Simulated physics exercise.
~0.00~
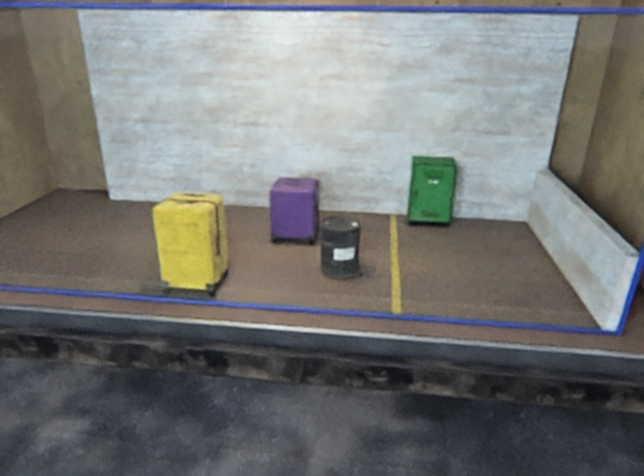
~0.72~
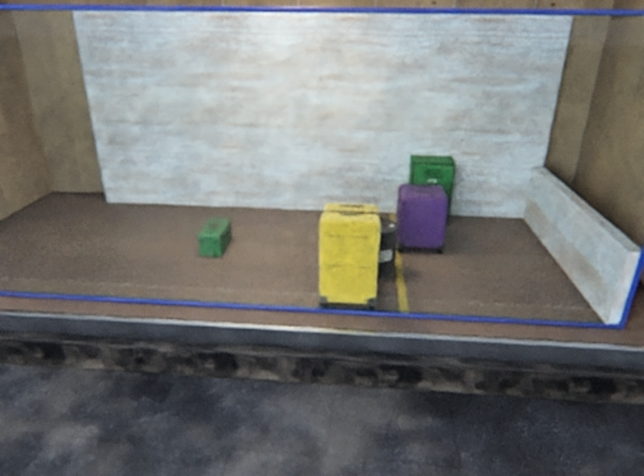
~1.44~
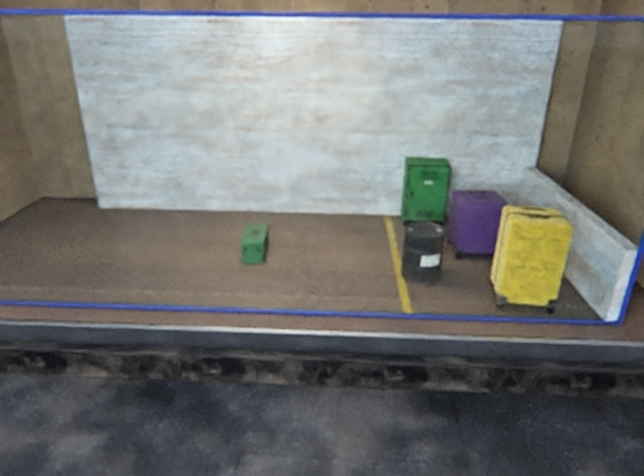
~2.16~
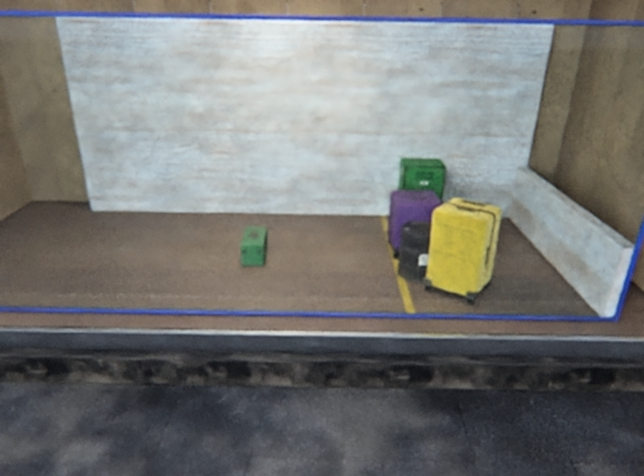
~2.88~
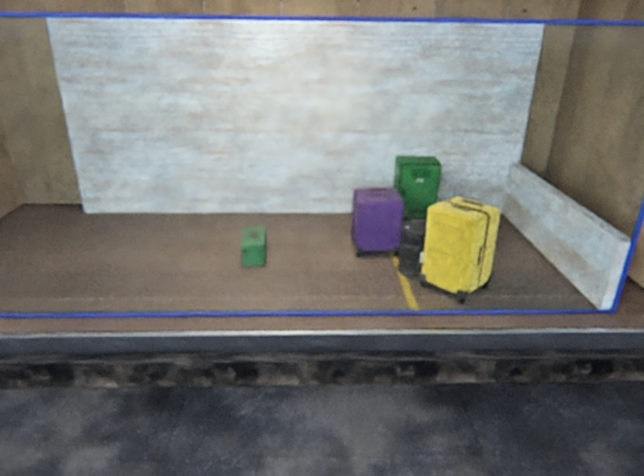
The clip opens on a walled bay where a yellow wheeled case, a purple wheeled case and a black drum stand left of a yellow floor line, with a green locker beyond it. Both cases and the drum move right, while a small green toolbox comes into view on the left. The cases continue across the line toward the low right wall, the drum crosses too, and the toolbox shifts slightly right. Both cases then move back left, closing in around the drum. Finally, the purple case stands left of the line, the yellow case and partly hidden drum remain beyond it, and the toolbox rests well short.
